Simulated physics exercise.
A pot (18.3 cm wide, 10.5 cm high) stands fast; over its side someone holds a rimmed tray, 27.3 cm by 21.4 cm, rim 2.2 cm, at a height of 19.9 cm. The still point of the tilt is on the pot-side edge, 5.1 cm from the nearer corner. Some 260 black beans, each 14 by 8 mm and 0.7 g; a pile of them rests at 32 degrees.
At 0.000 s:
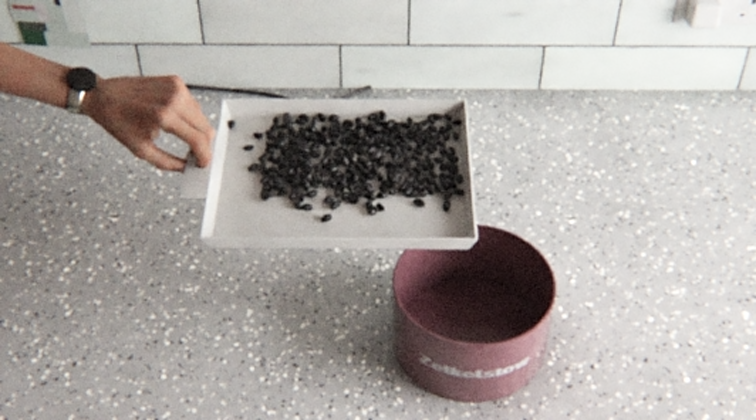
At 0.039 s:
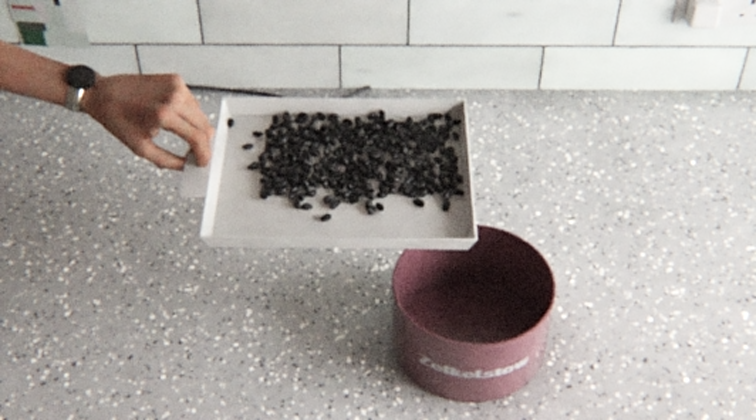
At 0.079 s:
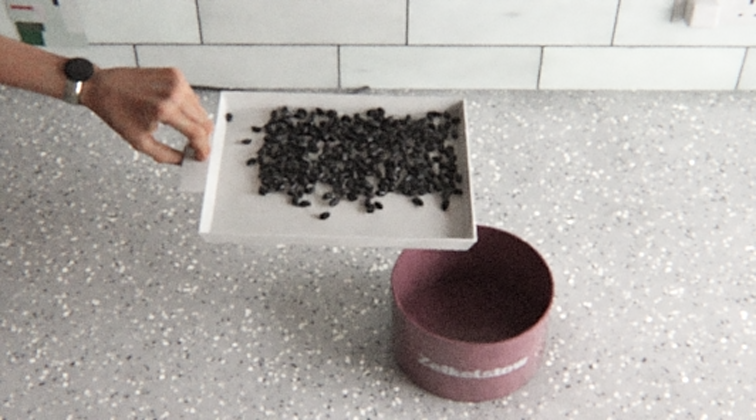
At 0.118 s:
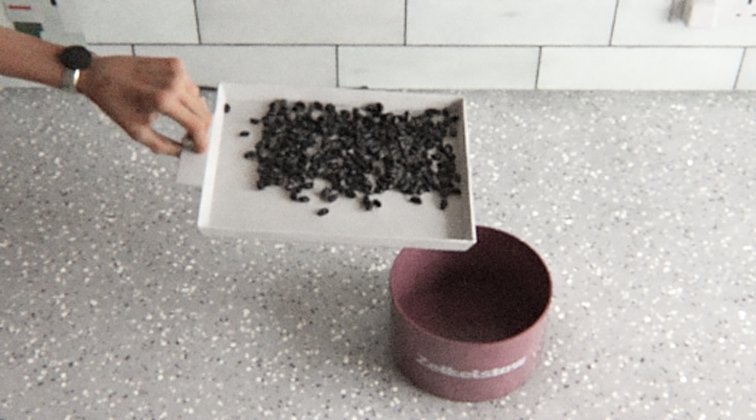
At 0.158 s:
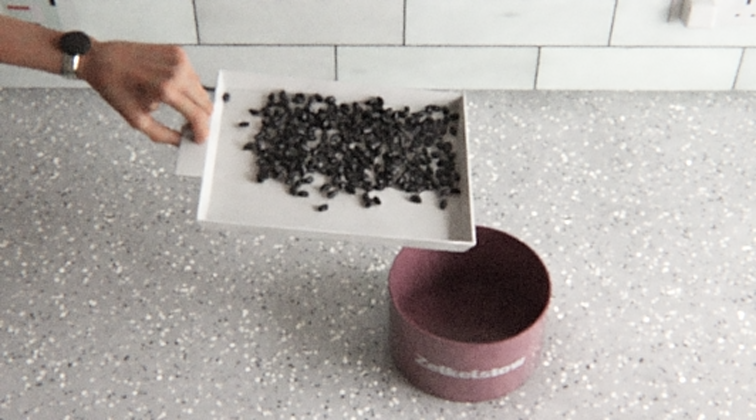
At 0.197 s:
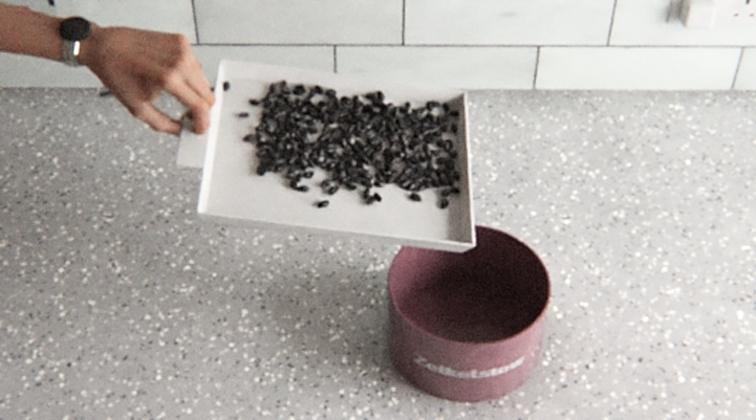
On a speckled grey counter beside a dark pink pot, a hand held a white rimmed tray of black beans and gradually raised its left side a little, while the beans stayed bunched in place.
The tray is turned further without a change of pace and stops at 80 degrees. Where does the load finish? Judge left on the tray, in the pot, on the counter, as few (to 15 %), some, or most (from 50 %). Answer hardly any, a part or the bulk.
Tray: Hardly any, pot: The bulk, counter: Hardly any.
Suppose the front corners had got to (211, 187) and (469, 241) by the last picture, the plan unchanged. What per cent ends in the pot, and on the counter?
Pot 70, counter 30.
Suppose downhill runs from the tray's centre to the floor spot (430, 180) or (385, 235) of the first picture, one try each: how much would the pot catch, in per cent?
Some 30 and 80 per cent.
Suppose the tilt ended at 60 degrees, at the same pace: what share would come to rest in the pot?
It would be near 55 per cent.
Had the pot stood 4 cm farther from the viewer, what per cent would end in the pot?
It would be near 55 per cent.
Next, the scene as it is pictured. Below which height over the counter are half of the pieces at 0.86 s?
Roughly 22 cm.
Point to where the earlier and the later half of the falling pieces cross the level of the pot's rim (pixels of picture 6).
First near (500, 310), later near (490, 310).
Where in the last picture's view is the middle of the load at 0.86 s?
Around (477, 223).
After 0.60 s, tilt 45 degrees; the tray holds 100 %, the pot 0 %.
After 0.86 s, tilt 67 degrees; the tray holds 70 %, the pot 5 %.
After 1.23 s, tilt 80 degrees; the tray holds 15 %, the pot 75 %.
At rest (2.5 s), tray 0 %, pot 95 %, counter 5 %.
